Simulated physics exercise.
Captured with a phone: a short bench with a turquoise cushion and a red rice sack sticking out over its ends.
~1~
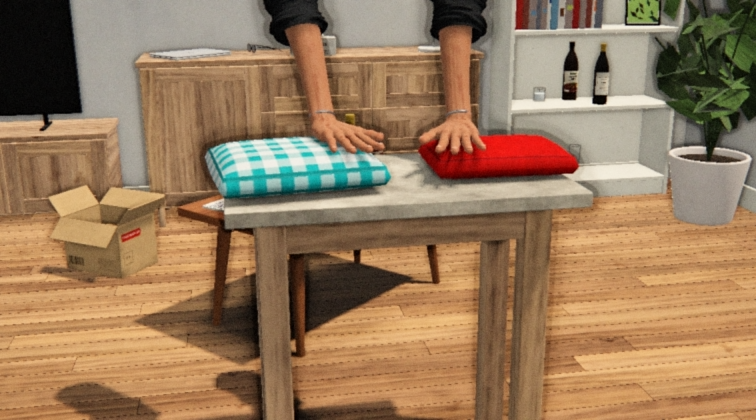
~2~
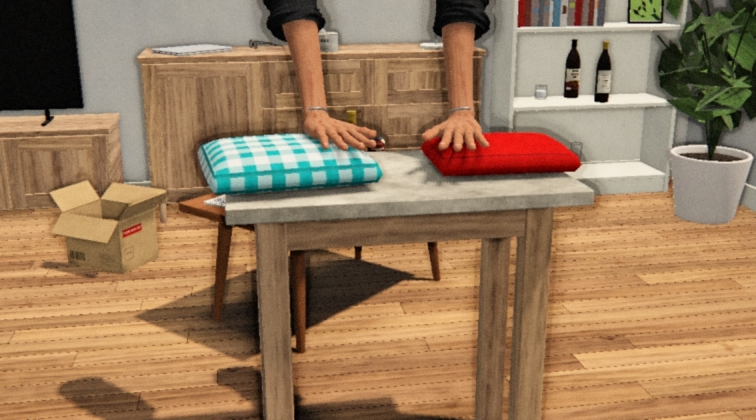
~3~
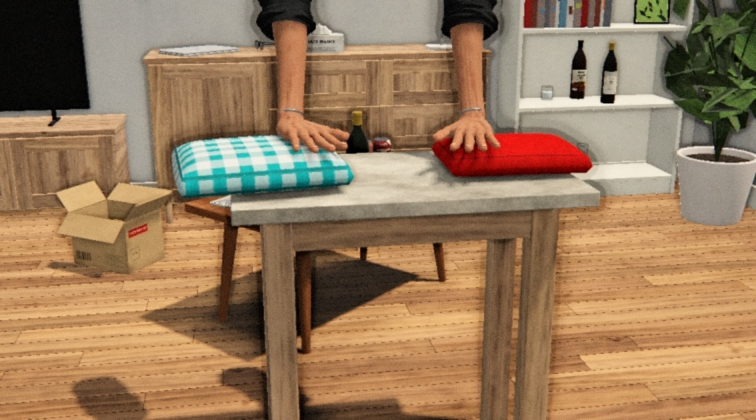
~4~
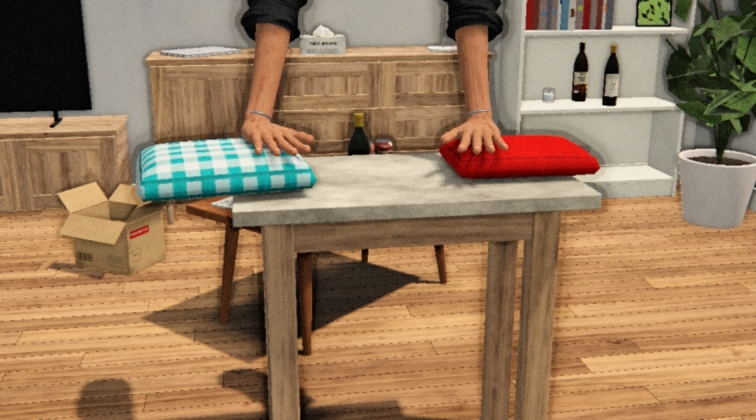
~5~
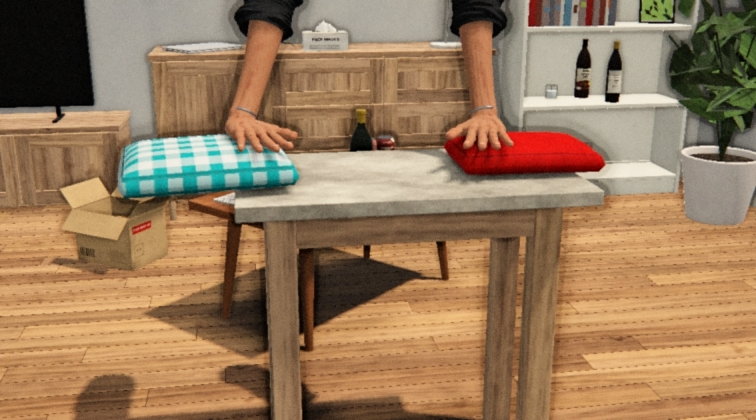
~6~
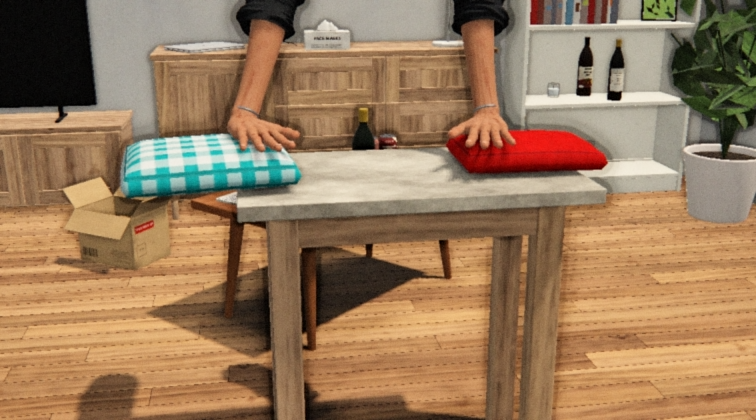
A turquoise checked cushion slid left under one hand until much of it stuck out past the table's end, while the other hand stayed on a red cushion-like bag that shifted slightly right.
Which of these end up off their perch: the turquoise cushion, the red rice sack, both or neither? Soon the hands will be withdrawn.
Outcome: The turquoise cushion does not stay. The red rice sack does not leave.
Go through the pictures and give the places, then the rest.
In the first frame, cushion tip (220, 181); rice sack tip (566, 161).
In the second frame, cushion tip (211, 177); rice sack tip (568, 159).
In the third frame, cushion tip (181, 180); rice sack tip (579, 160).
In the fourth frame, cushion tip (142, 183); rice sack tip (587, 162).
In the fifth frame, cushion tip (124, 180); rice sack tip (592, 159).
In the sixth frame, cushion tip (126, 180), well over half past the edge; rice sack tip (594, 157), a small part past the edge.
Then, 0.28 s on from there, cushion tipping outwards near (206, 197); rice sack as it was left.
Then, 0.52 s on from there, cushion falling near (212, 346); rice sack as it was left.
Then, 0.78 s on from there, cushion on the floor; rice sack as it was left.
In the end, cushion on the floor; rice sack as it was left. The turquoise cushion goes down and the red rice sack stays up there.
